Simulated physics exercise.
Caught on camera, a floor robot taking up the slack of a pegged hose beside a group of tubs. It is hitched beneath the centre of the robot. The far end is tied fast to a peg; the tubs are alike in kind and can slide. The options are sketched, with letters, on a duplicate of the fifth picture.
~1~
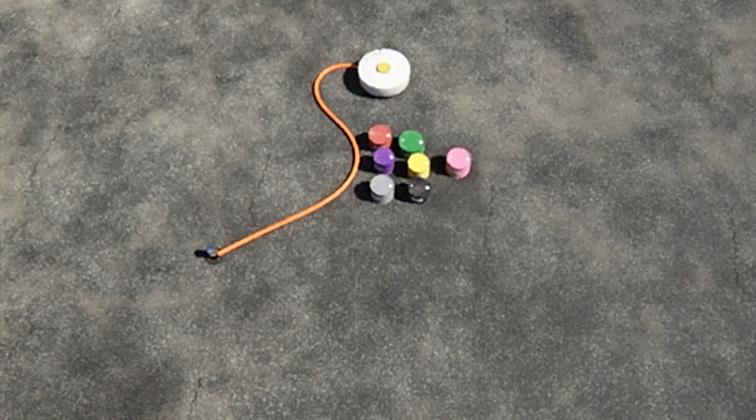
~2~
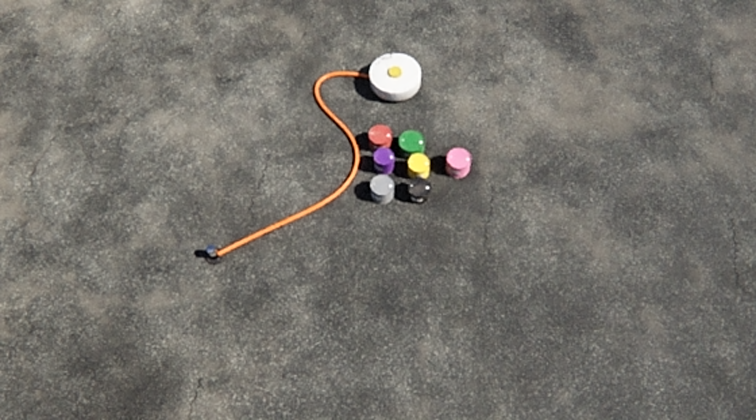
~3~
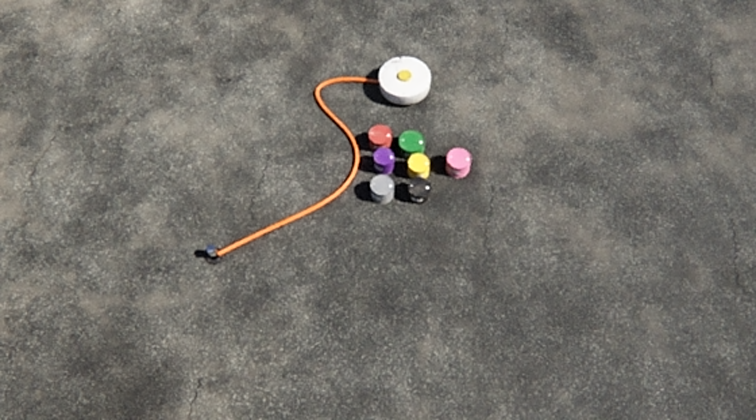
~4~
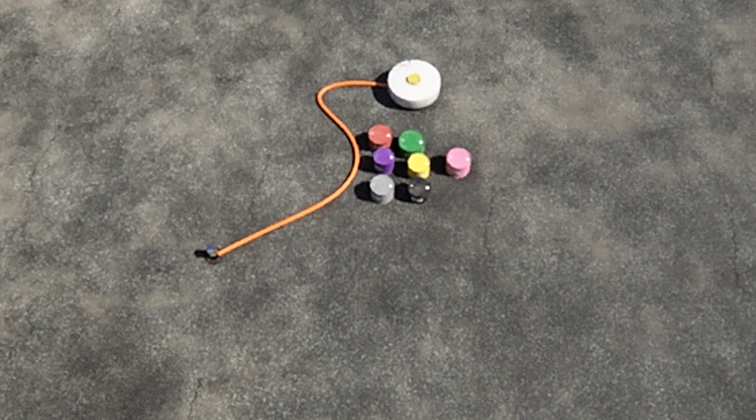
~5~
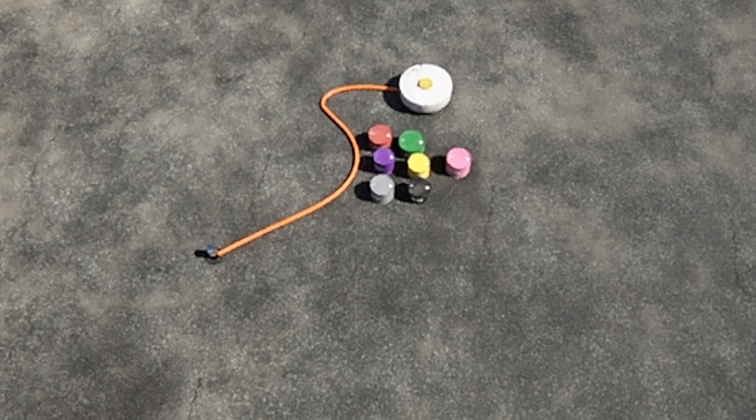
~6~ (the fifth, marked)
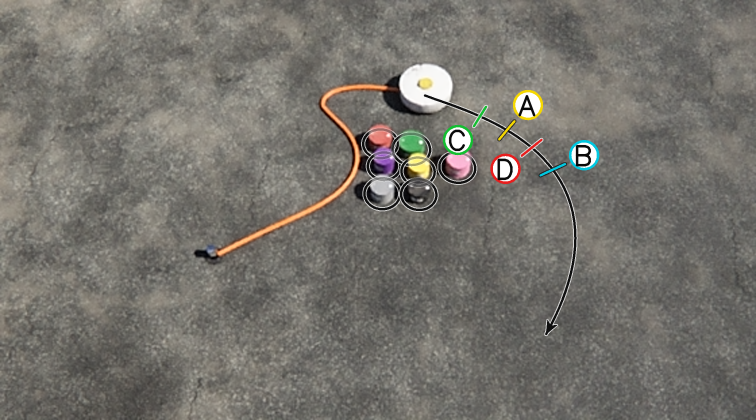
In this clip, a round white robot with an orange hose trailing from it to a peg at lower left slides steadily a short way right and slightly down, above a cluster of seven coloured tubs that stay still.
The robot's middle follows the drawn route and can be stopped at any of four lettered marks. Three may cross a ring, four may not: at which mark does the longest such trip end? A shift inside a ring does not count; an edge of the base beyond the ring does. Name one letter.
Stop at B.
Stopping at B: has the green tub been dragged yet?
No.
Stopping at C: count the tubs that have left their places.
By then, none.
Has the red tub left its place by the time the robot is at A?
No.
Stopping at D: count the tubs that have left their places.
By then, none.
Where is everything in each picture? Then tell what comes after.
The first picture shows purple tub (384, 161); green tub (412, 145); yellow tub (419, 167).
The second picture shows robot (395, 78); grey tub (382, 189).
The third picture shows robot (405, 82); pink tub (458, 163).
The fourth picture shows robot (414, 85); red tub (380, 139).
The fifth picture shows robot (425, 90); green tub (412, 145); yellow tub (419, 167); grey tub (382, 189).
On the marked copy, A at (507, 130); B at (553, 170); C at (480, 116); D at (532, 148); the route from (425, 95) via (560, 180) to (546, 334).
Taking B. A third of the way, robot (473, 107).
Two thirds of the way, robot (522, 133).
When it is over, robot (555, 164); red tub (387, 148); purple tub (385, 166); one over the rings.
As for the rest, A is within the limit but short; C is within the limit but short; D is within the limit but short.
